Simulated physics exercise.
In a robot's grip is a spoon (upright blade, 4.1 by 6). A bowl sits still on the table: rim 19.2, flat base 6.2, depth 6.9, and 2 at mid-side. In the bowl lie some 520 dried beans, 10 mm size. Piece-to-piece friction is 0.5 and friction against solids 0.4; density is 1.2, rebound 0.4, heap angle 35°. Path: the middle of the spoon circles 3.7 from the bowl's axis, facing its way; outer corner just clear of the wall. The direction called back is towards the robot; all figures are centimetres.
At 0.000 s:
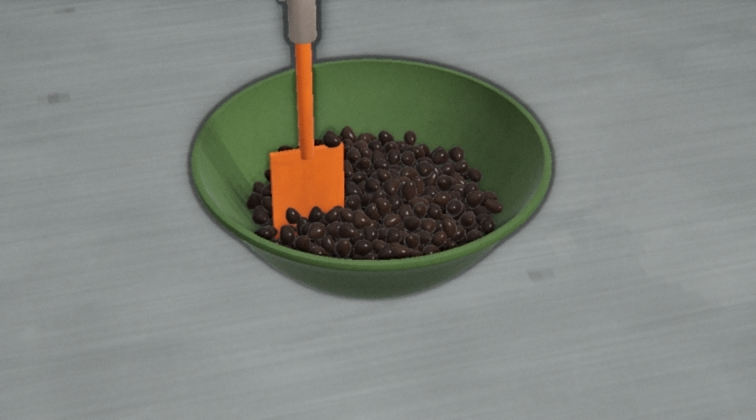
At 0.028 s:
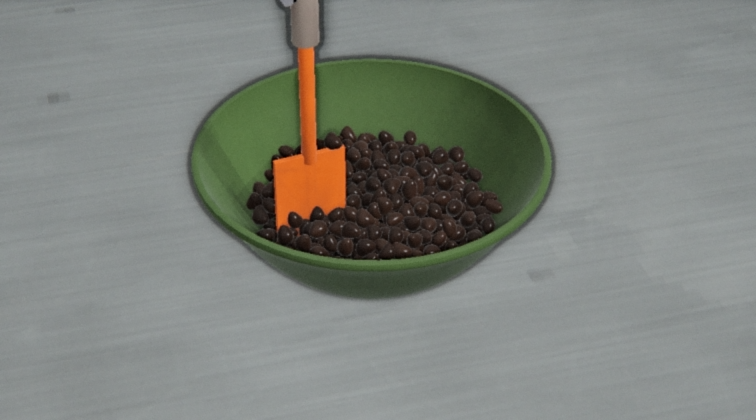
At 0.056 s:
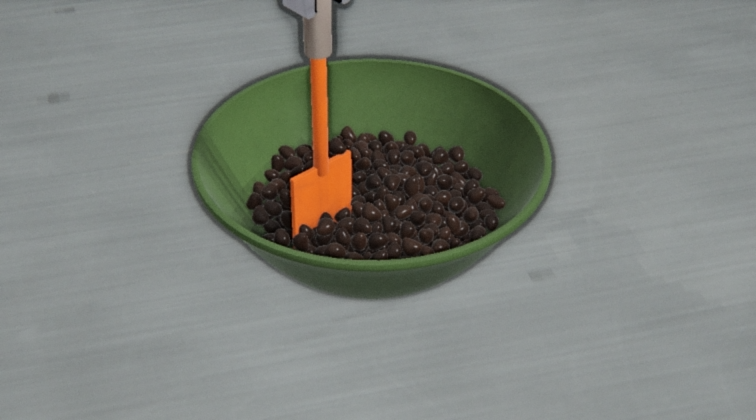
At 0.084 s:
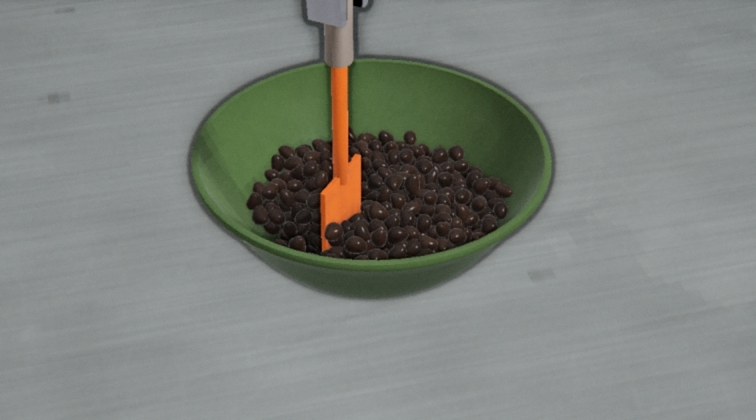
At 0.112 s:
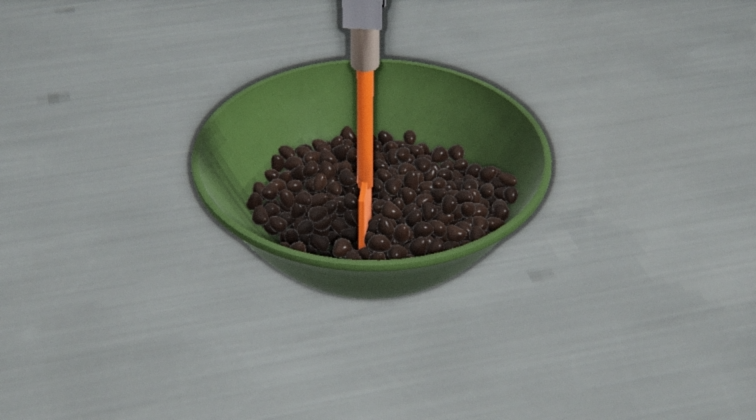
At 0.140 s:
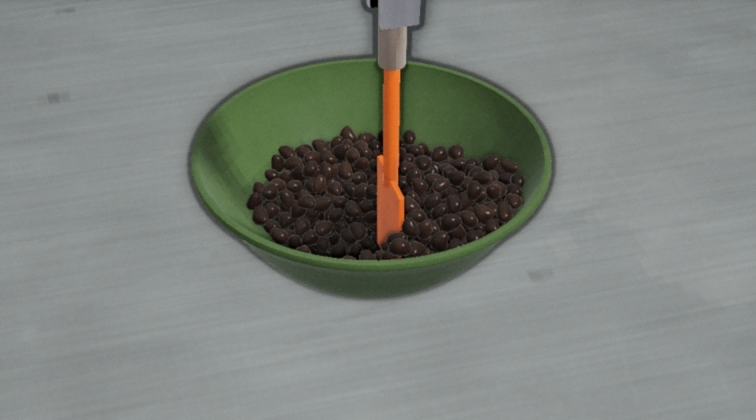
Orange spatula held by a robotic gripper sweeping rightward through dark beans in a green bowl, turning edge-on as it moves.
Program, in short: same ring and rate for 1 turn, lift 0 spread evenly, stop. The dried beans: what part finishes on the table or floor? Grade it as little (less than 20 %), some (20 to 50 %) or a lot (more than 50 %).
Grade: Little, less than 20 %.
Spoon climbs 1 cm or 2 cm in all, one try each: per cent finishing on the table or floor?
Try one: Around 10 %; try two: Around 5 %.
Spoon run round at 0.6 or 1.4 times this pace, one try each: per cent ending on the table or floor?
I'd expect near 0 per cent, then near 25 per cent.
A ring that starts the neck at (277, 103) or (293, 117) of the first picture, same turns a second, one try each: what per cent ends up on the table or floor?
I'd guess some 15 and 15 percent.
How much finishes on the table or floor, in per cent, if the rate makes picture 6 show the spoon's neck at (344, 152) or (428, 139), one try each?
About 0 % for one try and about 25 % for the other, in order.
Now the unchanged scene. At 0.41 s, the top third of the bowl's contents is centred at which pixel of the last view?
The centre lies near (290, 136) in the last picture.
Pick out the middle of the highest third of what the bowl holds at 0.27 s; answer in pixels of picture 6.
I'd point to somewhere close to (459, 128).
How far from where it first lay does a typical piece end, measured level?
Around 7 centimetres.
After 0.27 s, 192° round, highest piece 9 above the table; 511 in the bowl, 12 in flight or on the tool.
After 0.41 s, 294° round, highest piece 10 above the table; 489 in the bowl, 18 on the table or floor, 16 in flight or on the tool.
After 0.68 s, 0° round, highest piece 8 above the table; 481 in the bowl, 42 on the table or floor.
After 1.38 s, 0° round, highest piece 8 above the table; 481 in the bowl, 42 on the table or floor.
In the end, 481 in the bowl, 42 on the table or floor. That is 8 % on the table or floor.
